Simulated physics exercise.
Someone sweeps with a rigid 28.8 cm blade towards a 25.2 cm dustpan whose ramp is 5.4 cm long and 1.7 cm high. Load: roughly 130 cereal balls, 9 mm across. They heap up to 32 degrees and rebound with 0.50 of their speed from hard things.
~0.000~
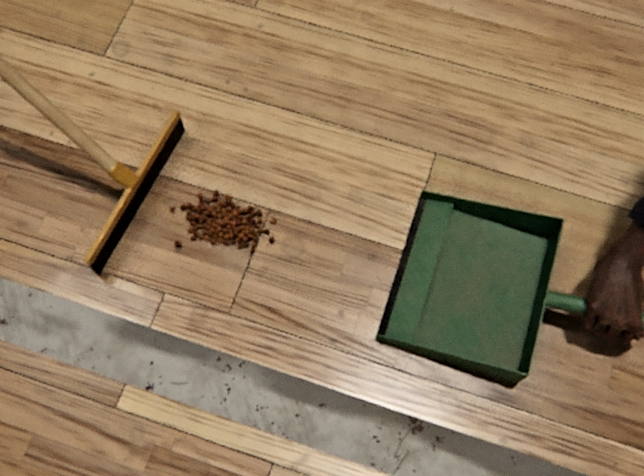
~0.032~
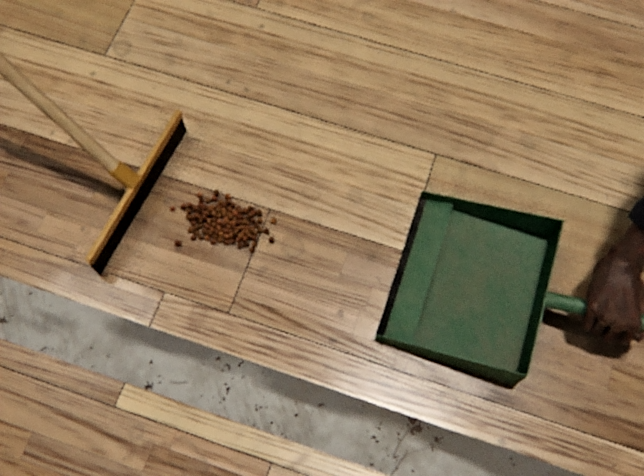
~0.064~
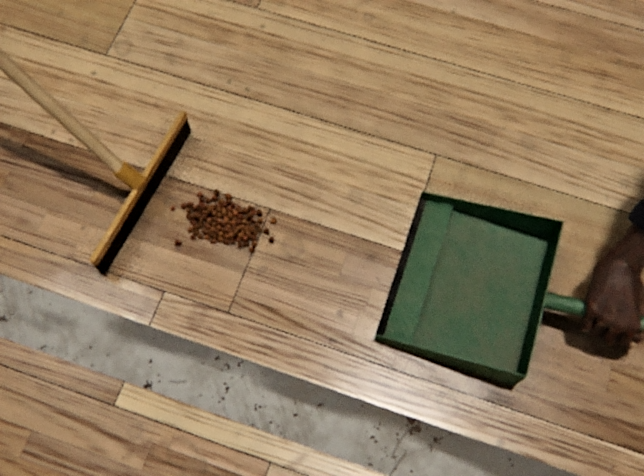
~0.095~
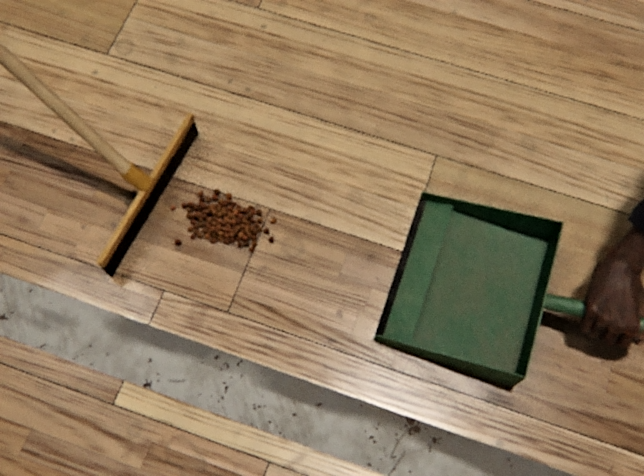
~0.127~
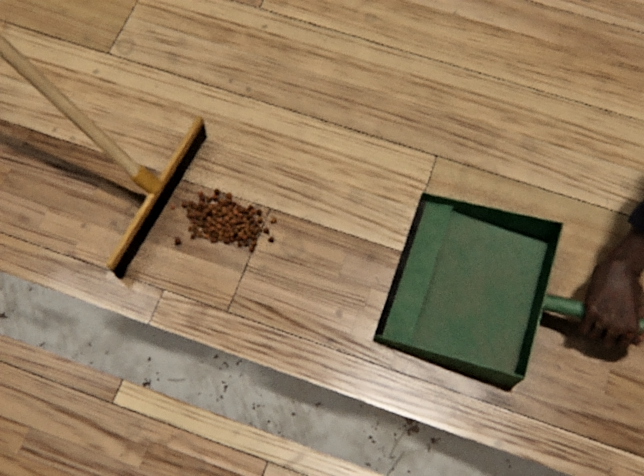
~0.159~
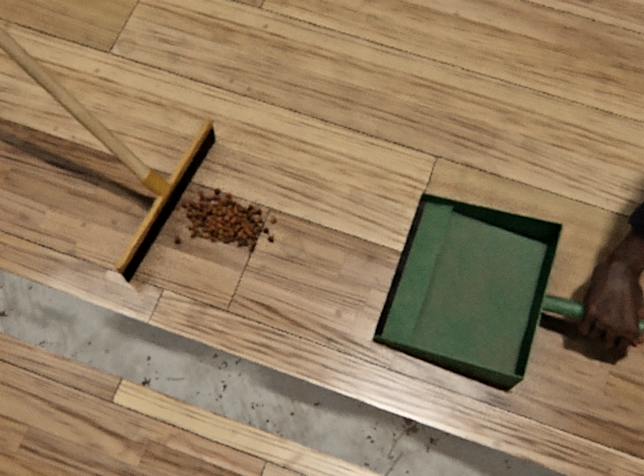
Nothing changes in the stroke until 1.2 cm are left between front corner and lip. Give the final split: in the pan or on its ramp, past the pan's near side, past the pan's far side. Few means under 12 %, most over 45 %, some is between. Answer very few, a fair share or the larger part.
In the pan or on its ramp: A fair share; past the pan's near side: Very few; past the pan's far side: Very few.
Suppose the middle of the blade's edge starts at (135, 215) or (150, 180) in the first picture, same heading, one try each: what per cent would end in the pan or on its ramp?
About 45 and 30 per cent.
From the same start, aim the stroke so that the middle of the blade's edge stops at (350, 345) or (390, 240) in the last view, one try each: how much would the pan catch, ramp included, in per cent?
Some 30 and 25 per cent.
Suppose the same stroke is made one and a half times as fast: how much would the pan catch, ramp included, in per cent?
In that case some 35 per cent.
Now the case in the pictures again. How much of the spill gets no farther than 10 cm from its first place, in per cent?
Some 0 per cent.
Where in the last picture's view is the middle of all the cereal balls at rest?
Near (389, 290).
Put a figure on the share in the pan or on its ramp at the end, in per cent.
Some 35 per cent.
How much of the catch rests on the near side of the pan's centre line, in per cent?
Some 90 per cent.
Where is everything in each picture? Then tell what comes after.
Blade from (89, 261) to (177, 115), moved 0.0 cm, 0 of the pieces shifted so far; middle of the pieces at (223, 224); pan at (478, 290), in the first frame.
Blade from (91, 261) to (179, 115), moved 0.3 cm, 0 of the pieces shifted so far; middle of the pieces at (223, 224), in the second frame.
Blade from (95, 261) to (184, 117), moved 1.0 cm, 0 of the pieces shifted so far; middle of the pieces at (223, 224), in the third frame.
Blade from (102, 263) to (191, 119), moved 2.2 cm, 0 of the pieces shifted so far; middle of the pieces at (224, 223), in the fourth frame.
Blade from (111, 266) to (200, 121), moved 3.8 cm, 0 of the pieces shifted so far; middle of the pieces at (224, 223), in the fifth frame.
Blade from (120, 269) to (209, 124), moved 5.4 cm, 1 of the pieces shifted so far; middle of the pieces at (224, 222); pan at (476, 293). Its pace works out near 0.50 m/s, heading 3 degrees towards the viewer's side, in the sixth frame.
After 0.50 s, middle of the blade 21 cm from the lip; 0 % over the lip, far side 0 %, near side 0 %.
After 0.73 s, middle of the blade 10 cm from the lip; 0 % over the lip, far side 0 %, near side 5 %.
After 1.07 s, middle of the blade 3 cm from the lip; 35 % over the lip, far side 0 %, near side 10 %.
By 1.5 s all is still; pan 35 %, near side 10 %, far side 0 %, in front of the lip or behind the blade 55 %.
